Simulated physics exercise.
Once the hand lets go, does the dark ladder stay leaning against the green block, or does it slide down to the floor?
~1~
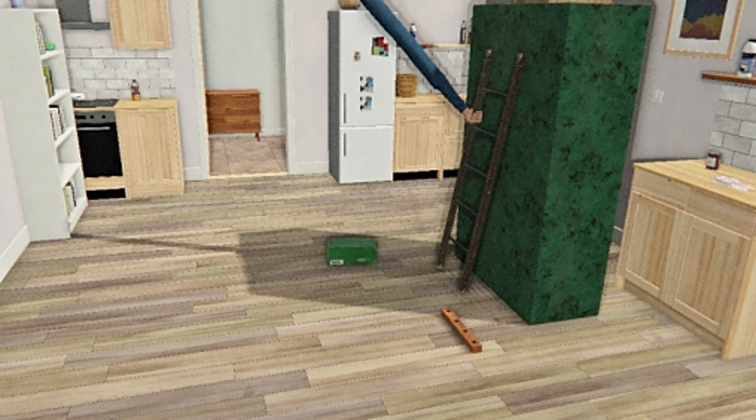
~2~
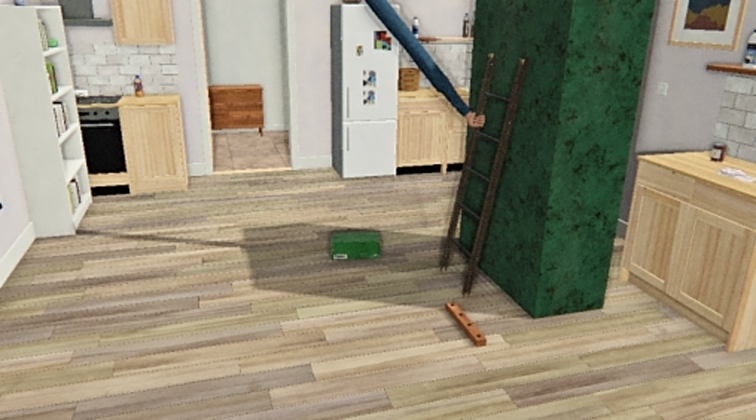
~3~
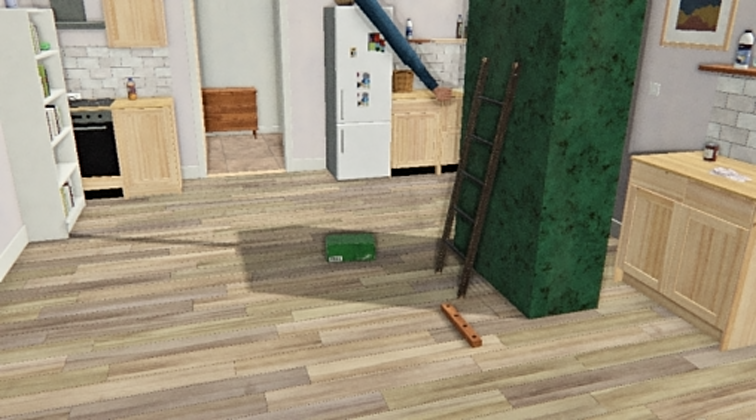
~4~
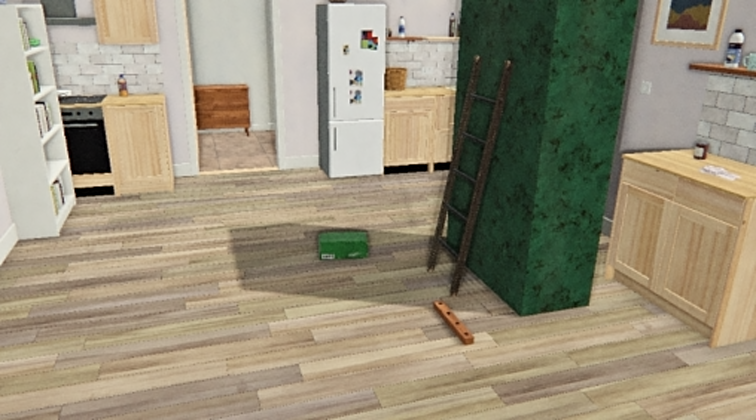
The dark ladder holds its place, still leaning against the green block after the hand has gone.
